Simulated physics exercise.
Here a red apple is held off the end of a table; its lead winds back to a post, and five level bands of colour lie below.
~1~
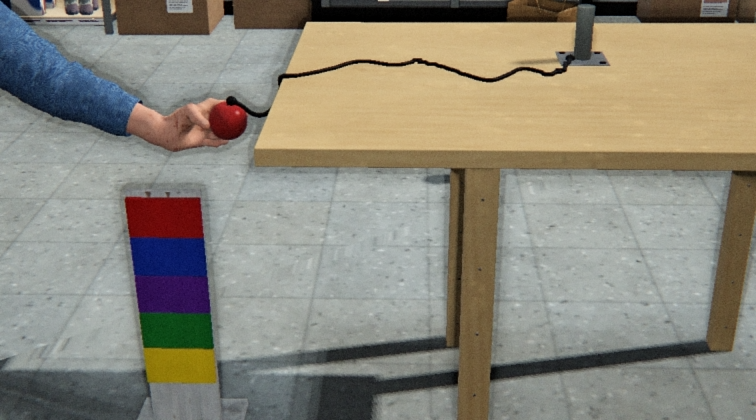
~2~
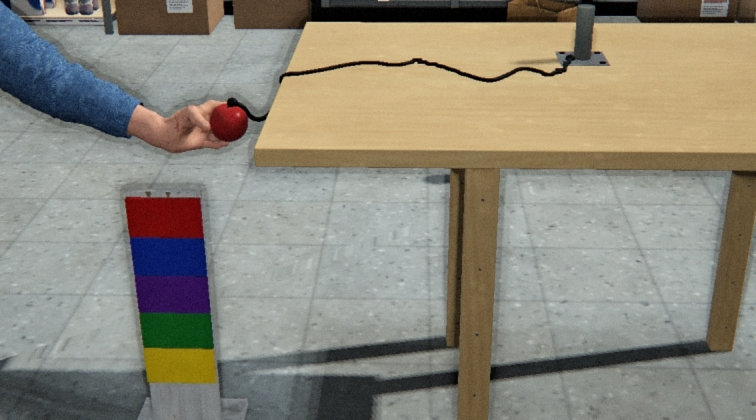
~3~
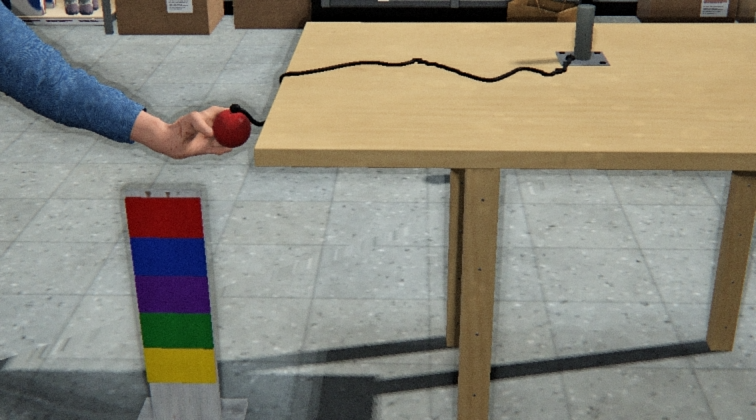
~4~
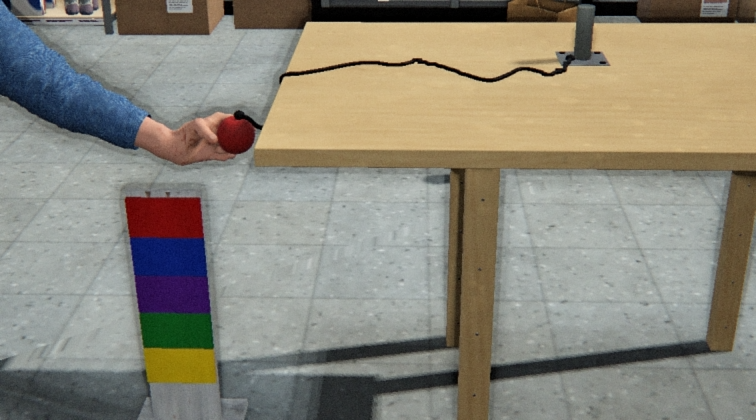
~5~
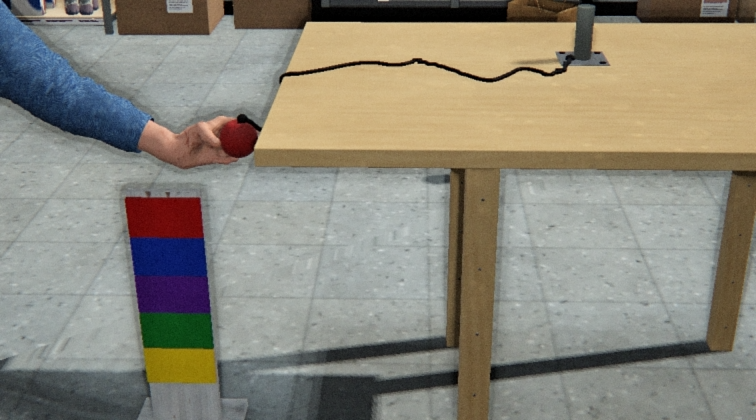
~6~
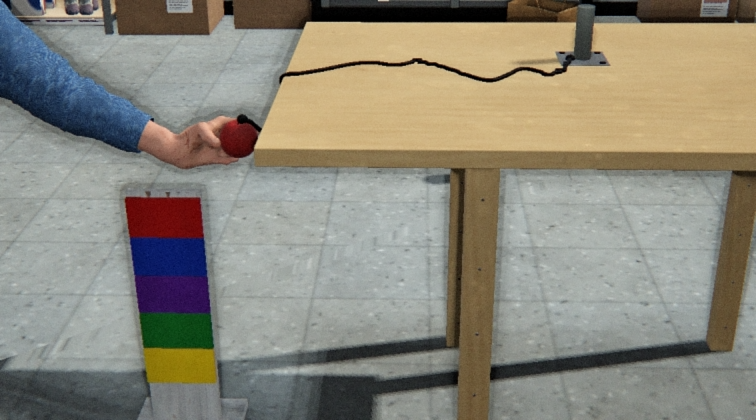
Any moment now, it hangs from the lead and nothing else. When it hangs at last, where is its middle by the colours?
By the colours, at purple.
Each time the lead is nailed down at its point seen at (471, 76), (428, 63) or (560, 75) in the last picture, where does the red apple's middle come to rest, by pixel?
(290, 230), (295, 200), (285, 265).
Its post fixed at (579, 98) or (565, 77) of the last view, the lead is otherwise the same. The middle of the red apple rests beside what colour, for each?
Try one - green; try two - green.
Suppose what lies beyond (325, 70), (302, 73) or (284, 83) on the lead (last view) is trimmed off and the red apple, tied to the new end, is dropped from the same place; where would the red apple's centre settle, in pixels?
Try by try, the places come out as (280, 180), (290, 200) and (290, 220).
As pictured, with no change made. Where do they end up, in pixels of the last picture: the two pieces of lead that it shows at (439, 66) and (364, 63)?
At (347, 72) for the first, at (285, 118) for the second.
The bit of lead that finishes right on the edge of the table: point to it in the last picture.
Around (396, 65).
Early on, apple near (293, 269); level with purple.
Midway, apple near (281, 293); level with purple.
Finally, apple near (291, 293); level with purple. Its middle rests at the purple band.
